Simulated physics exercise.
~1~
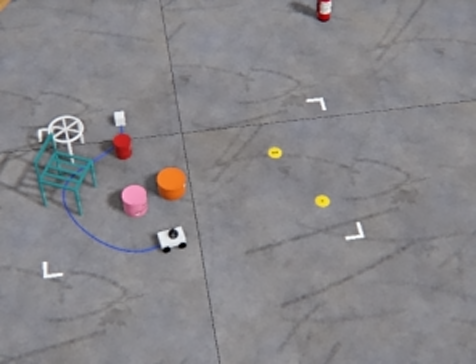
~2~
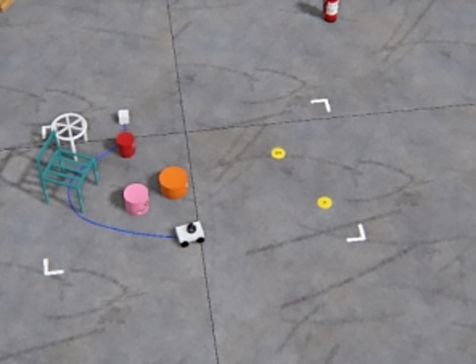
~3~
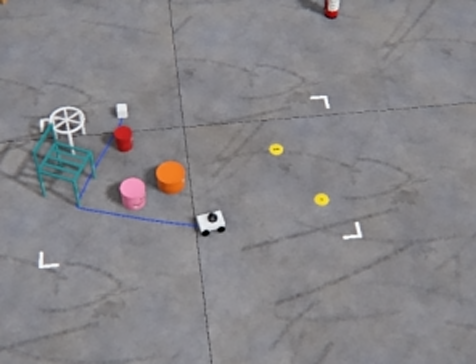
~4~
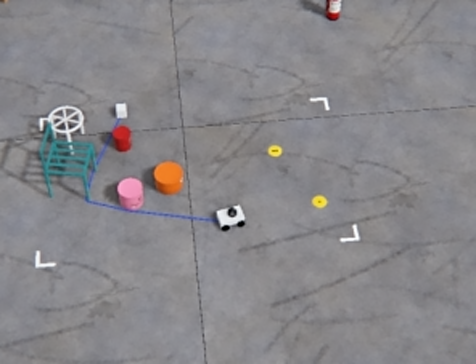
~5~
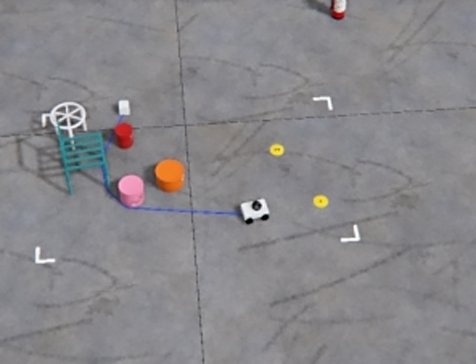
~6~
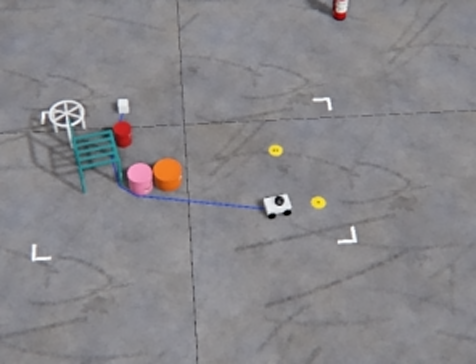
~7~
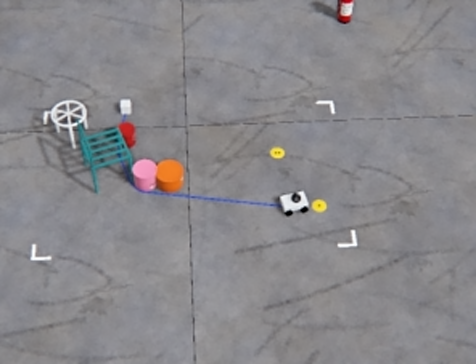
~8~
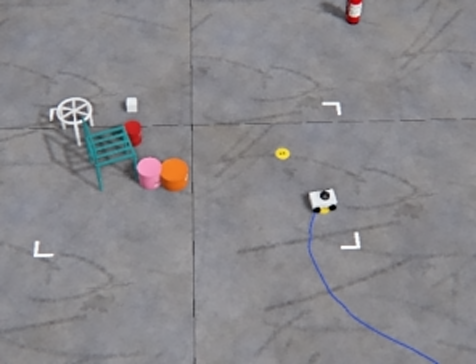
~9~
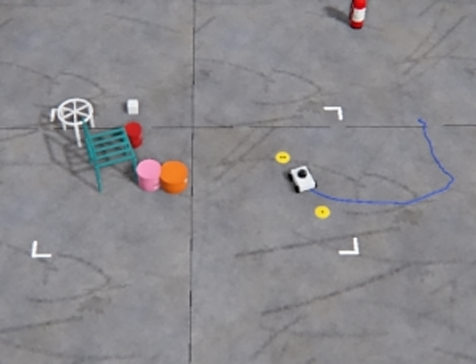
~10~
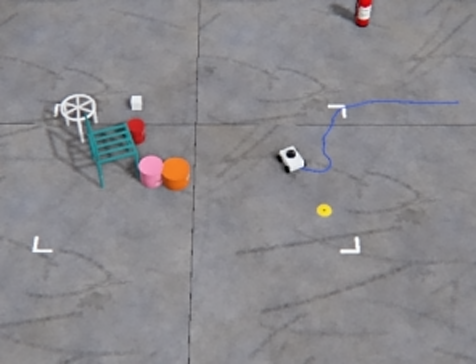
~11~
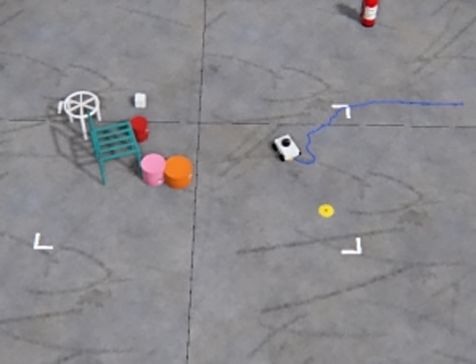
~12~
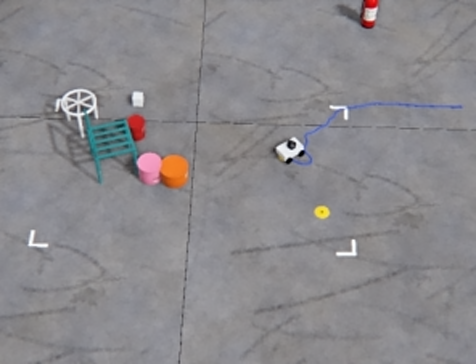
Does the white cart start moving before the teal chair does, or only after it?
The white cart moves first. It is already rolling to the right before the teal chair begins to slide.
Teal chair and pink bucket sliding right, snagged by a cart's lead, which comes free before the cart turns back and stops.
